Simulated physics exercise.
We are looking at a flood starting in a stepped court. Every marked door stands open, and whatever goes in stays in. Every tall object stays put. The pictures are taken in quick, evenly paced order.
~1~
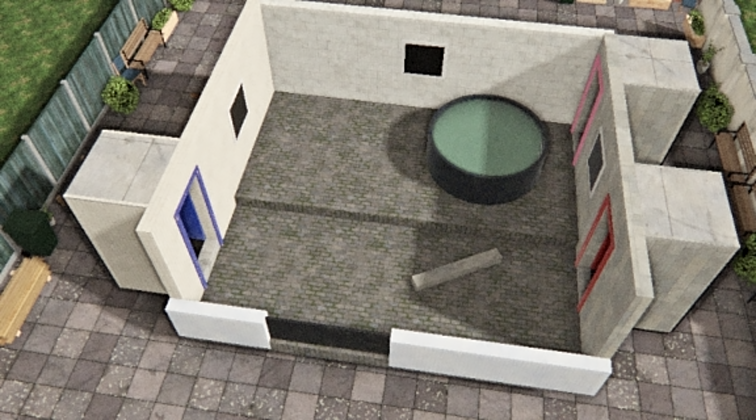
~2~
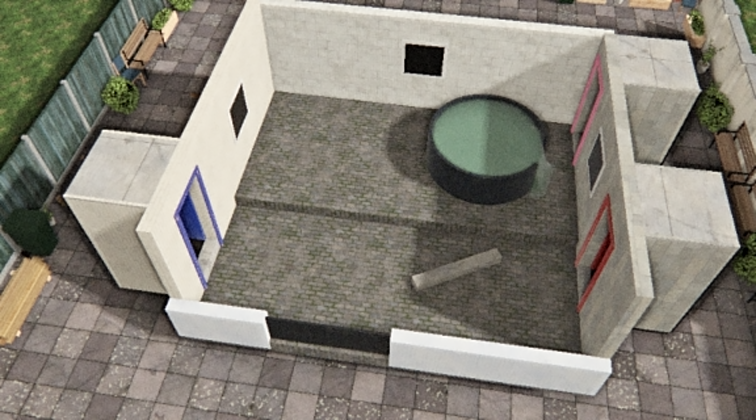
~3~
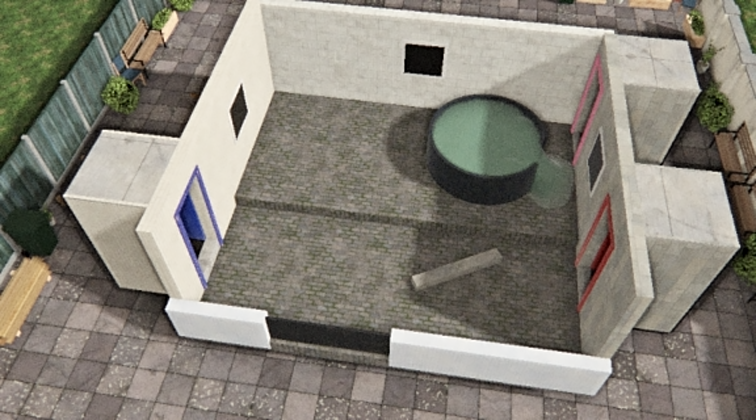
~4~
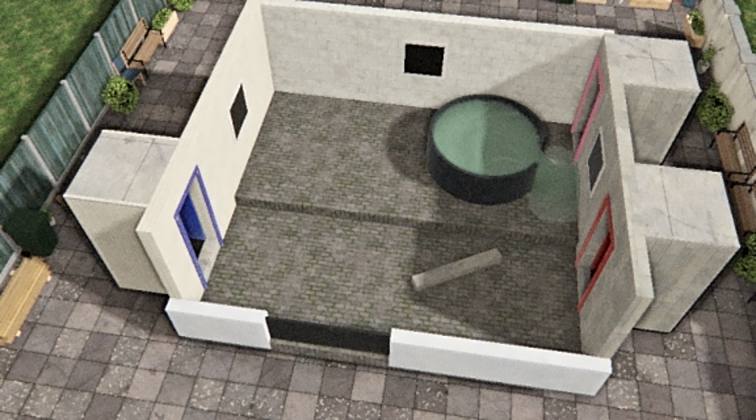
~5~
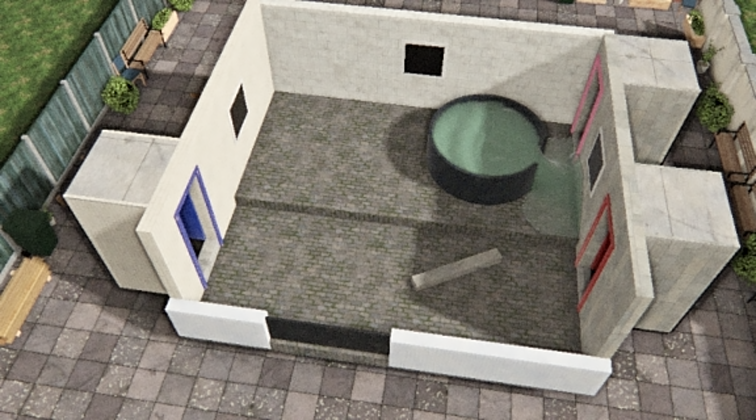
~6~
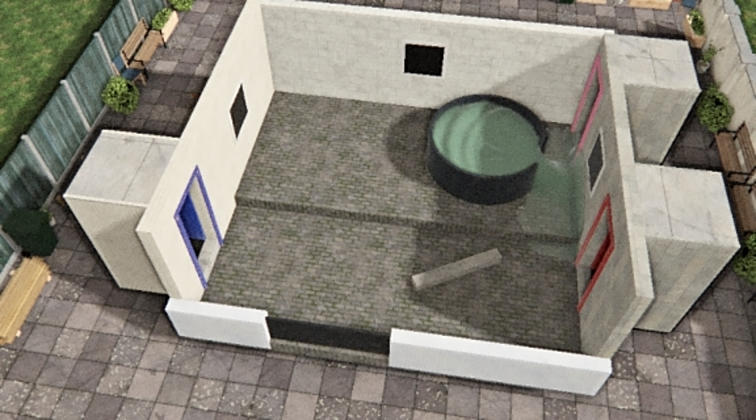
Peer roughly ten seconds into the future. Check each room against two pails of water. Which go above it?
The blue door stays at or below; the red door stays at or below; the pink door goes above.
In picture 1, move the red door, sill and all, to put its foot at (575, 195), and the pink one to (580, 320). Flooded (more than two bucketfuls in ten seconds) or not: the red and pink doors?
Result: Red door goes past the limit, pink door remains beneath it.
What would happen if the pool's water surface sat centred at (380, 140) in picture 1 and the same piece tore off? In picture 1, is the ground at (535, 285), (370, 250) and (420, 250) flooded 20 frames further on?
The three spots read swamped, swamped, swamped.
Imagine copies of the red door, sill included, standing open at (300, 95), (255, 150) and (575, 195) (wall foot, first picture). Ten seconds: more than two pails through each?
Door one stays inside the limit, door two stays inside the limit, door three breaks the limit.
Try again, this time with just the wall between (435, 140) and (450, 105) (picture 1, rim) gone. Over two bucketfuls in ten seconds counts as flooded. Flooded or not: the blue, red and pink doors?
Then: The blue one takes less, the red one is over, the pink one takes less.
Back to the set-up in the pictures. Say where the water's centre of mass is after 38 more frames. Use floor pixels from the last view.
At roughly (449, 211).
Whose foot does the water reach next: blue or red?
It would be the red door.
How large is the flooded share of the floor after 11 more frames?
Close to 25 %.
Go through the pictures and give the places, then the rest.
The first picture shows the round tank at (488, 136) is whole and still.
In the second picture, the front is at (547, 163), out from the gap at (537, 169).
In the third picture, water pours out at (537, 170) and has run to (559, 205).
In the fourth picture, water pours out at (537, 171) and has run to (578, 218).
In the fifth picture, the front is at (579, 237), out from the gap at (537, 170).
In the sixth picture, water pours out at (537, 170) and has run to (576, 264).
A moment on, water covers 15 % of the floor; the blue door not reached, the red door wet at the sill, nothing in, the pink door under two buckets in.
Next, water covers 25 % of the floor; the blue door not reached, the red door under two buckets in, the pink door over two buckets in.
Then, water covers 45 % of the floor; the blue door not reached, the red door under two buckets in, the pink door over two buckets in.
Later, water covers 80 % of the floor; the blue door wet at the sill, nothing in, the red door under two buckets in, the pink door far over two buckets in.
In the end, water covers 85 % of the floor; the blue door wet at the sill, nothing in, the red door under two buckets in, the pink door far over two buckets in.
